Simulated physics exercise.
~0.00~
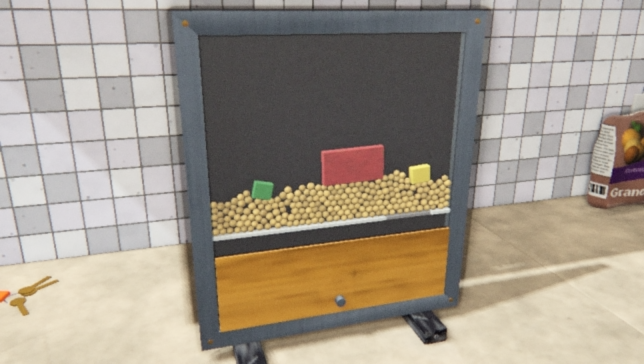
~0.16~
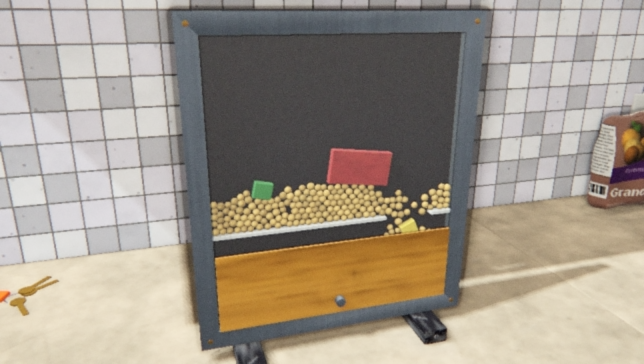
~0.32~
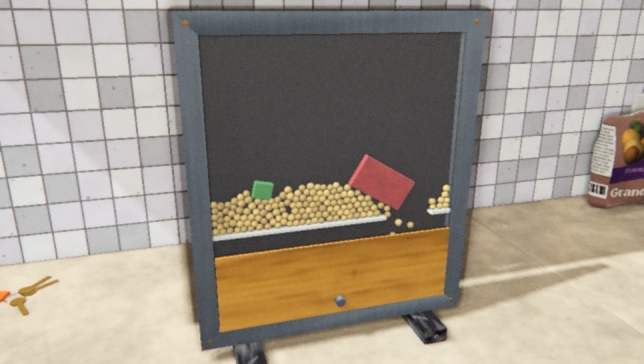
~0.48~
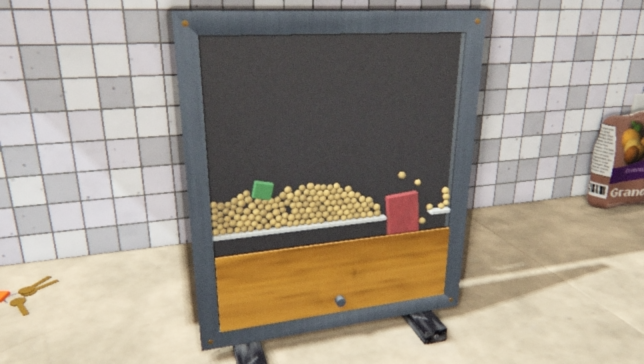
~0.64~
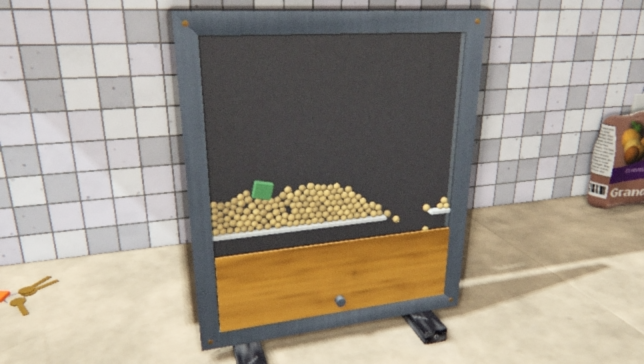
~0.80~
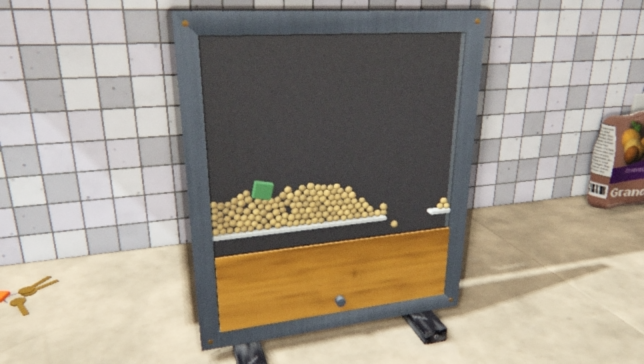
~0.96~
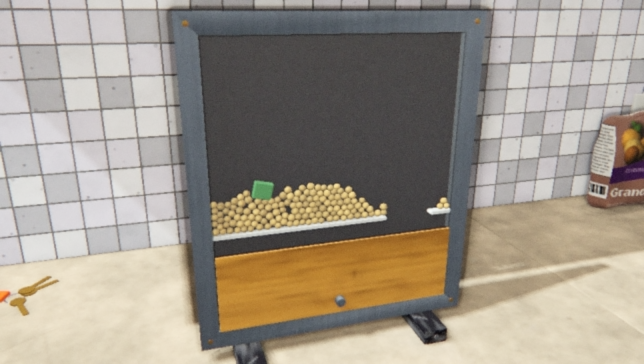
On a counter against a tiled wall, a gap opens on the right in the floor of an upright box of pale beads, and beads and a yellow block drop, then a red block tips and falls through, while the green block stays on the remaining beads at left.
